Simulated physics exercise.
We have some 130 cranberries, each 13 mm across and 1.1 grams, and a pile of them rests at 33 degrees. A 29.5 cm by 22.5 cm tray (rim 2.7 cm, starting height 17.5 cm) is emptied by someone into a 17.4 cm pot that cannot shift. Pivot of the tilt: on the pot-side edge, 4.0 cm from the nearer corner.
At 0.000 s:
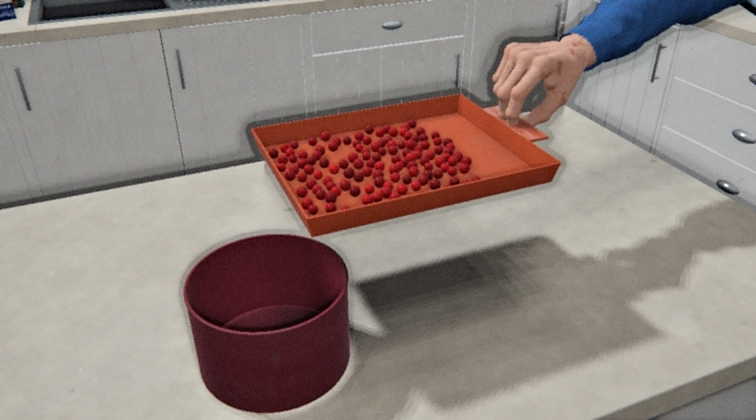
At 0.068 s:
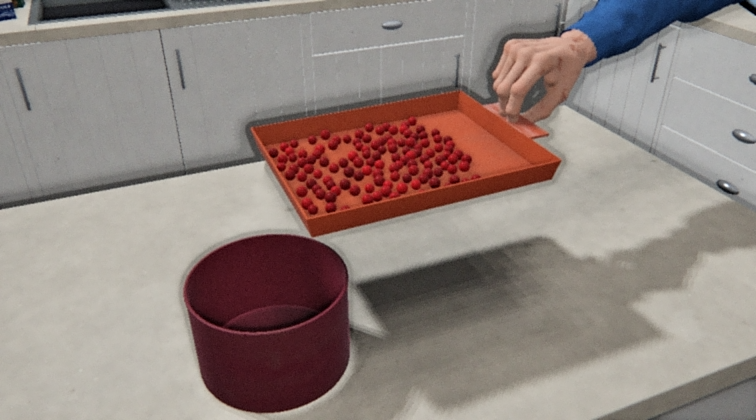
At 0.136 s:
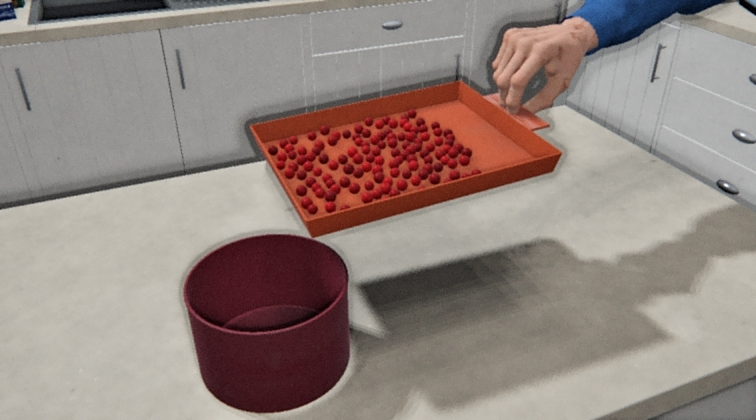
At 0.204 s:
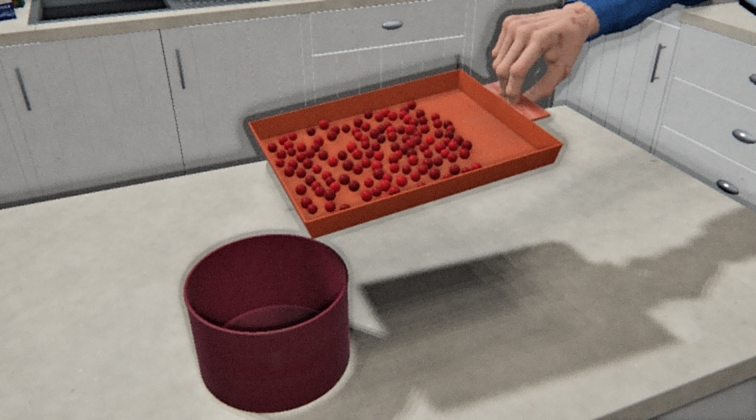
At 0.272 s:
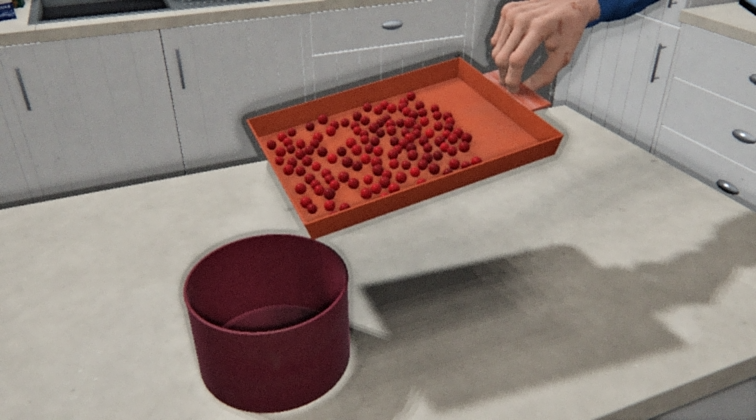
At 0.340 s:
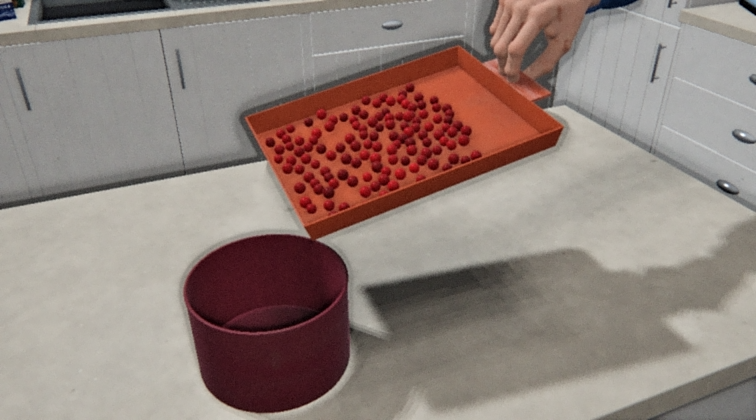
A hand in a blue sleeve, holding the tab at the right end of a shallow orange tray, slowly raises that end, so the tray slants down toward its left front corner while the red berries inside barely shift. An empty, round maroon pot stands at left on the pale countertop below. The still camera looks down across a kitchen with white cabinets behind.
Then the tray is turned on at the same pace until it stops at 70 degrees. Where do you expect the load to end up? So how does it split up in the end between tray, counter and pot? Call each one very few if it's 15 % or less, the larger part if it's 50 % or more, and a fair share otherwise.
I'd say tray the larger part, counter very few, pot very few.
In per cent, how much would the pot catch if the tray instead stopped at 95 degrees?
Share in the pot: Around 95 %.
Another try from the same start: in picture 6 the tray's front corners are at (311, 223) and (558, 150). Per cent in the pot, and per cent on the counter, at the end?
Pot 0, counter 0.
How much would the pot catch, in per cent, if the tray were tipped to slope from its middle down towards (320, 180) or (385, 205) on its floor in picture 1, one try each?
Approximately 0 percent, then 0 percent.
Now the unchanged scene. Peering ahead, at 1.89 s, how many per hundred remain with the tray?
Of the load, some 100 percent.
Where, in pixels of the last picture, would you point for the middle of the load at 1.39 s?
(317, 153), roughly.
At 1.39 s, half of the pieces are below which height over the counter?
Roughly 24 centimetres, more or less.
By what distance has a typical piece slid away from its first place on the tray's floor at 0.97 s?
7 cm.
After 0.97 s, tilt 39 degrees; the tray holds 100 %, the pot 0 %.
Then, at 1.39 s, tilt 57 degrees; the tray holds 100 %, the pot 0 %.
After 1.89 s, tilt 70 degrees; the tray holds 100 %, the pot 0 %.
By 2.2 s all is still; tray 100 %, counter 0 %, pot 0 %.
